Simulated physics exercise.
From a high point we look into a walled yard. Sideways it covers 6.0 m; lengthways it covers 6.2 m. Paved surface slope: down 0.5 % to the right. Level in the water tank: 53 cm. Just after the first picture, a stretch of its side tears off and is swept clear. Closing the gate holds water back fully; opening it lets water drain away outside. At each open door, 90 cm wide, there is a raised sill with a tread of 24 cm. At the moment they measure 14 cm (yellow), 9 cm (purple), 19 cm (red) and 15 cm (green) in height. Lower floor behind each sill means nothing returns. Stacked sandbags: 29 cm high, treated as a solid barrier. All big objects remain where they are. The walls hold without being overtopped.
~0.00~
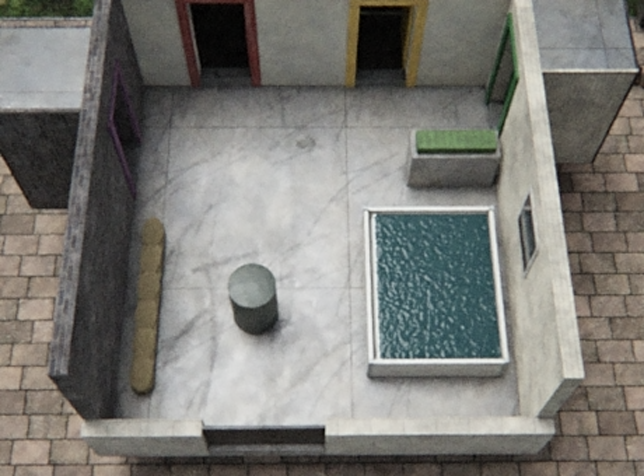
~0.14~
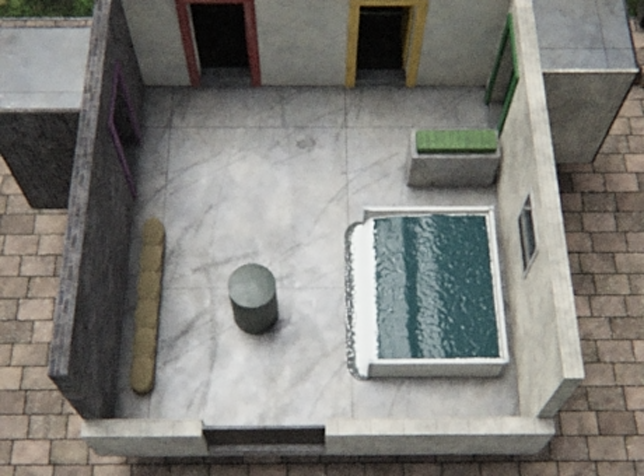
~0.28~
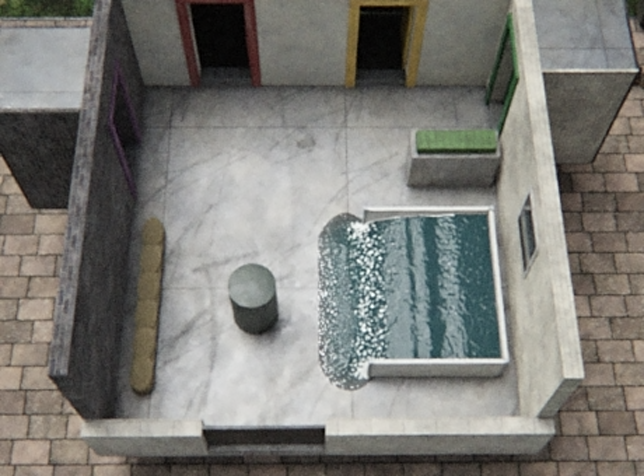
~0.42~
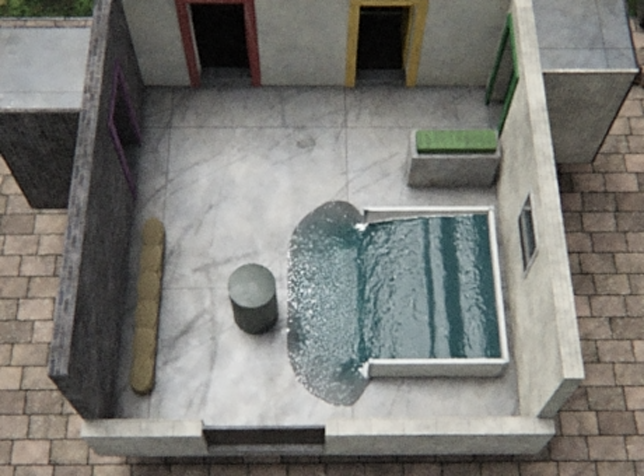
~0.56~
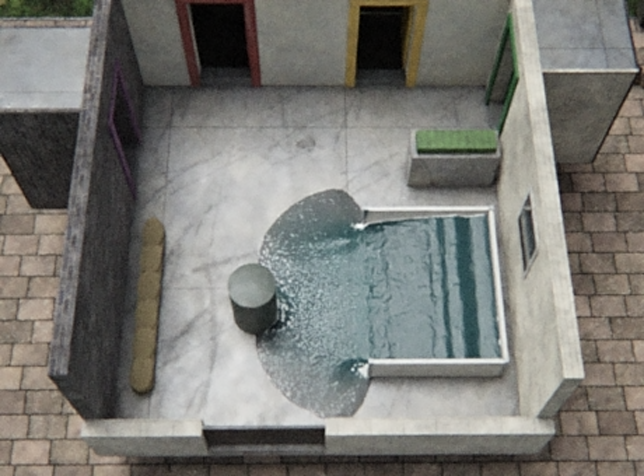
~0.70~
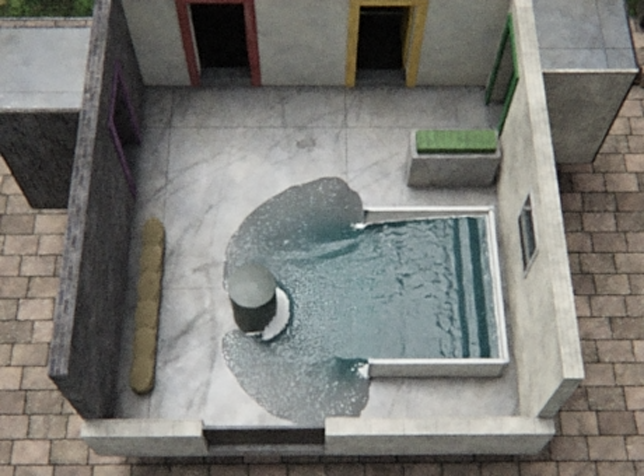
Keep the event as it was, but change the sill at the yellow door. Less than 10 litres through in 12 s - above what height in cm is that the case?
Above about 10.5 cm.
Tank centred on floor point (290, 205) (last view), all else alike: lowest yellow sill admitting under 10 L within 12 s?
At least some 7.0 centimetres tall.
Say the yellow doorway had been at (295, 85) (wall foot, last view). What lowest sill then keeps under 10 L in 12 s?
Roughly 7.5 cm.
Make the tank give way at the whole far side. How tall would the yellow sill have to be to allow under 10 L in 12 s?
A height of around 15 cm.
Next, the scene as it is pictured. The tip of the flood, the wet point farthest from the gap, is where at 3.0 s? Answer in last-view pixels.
Roughly at (145, 88) in the last view.
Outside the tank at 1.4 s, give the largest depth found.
About 34 cm.
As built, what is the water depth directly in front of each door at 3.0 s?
Yellow door 0 cm, purple door 18 cm, red door 1 cm, green door 0 cm.
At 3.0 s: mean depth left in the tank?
On average, around 12 cm.
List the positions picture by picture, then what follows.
The water tank at (433, 284) is whole and still, 53 cm deep; the yellow door at (384, 49) is dry, in the first frame.
The front is at (355, 370), 0.2 m from the gap at (369, 294); 0.4 m2 of floor is wet, 53 cm left at the back, in the second frame.
Water pours out at (369, 295) and has run 0.7 m, to (327, 366); about 10 cm deep outside, 53 cm at the back, in the third frame.
The gap is at (369, 295), the front 1.1 m out at (295, 359); the back of the water tank holds 53 cm, in the fourth frame.
The gap is at (369, 295), the front 1.6 m out at (263, 348); the back of the water tank holds 51 cm, in the fifth frame.
Water pours out at (369, 295) and has run 2.2 m, to (228, 348); about 6 cm deep outside, 45 cm at the back; 2.5 m in a straight line remain to the yellow door at (384, 49), in the sixth frame.
After 1.4 s water covers 40 % of the floor, deepest (34 cm) near (287, 318); it has not reached the yellow door.
After 3.0 s water covers 60 % of the floor, deepest (35 cm) near (145, 88); it has not reached the yellow door.
After 12.0 s water covers 95 % of the floor, deepest (15 cm) near (470, 158); 11 cm at the yellow door, 1 litre in over its 14 cm sill.
At the yellow door as built, the water arrived by 4.8 s and peaked near 15 cm at 10.4 s.
Run again over the same 12 s with other heights there, 19 litres in over 9 cm, 5 litres over 12 cm. The limit of 10 litres is kept from about 10.5 cm up.
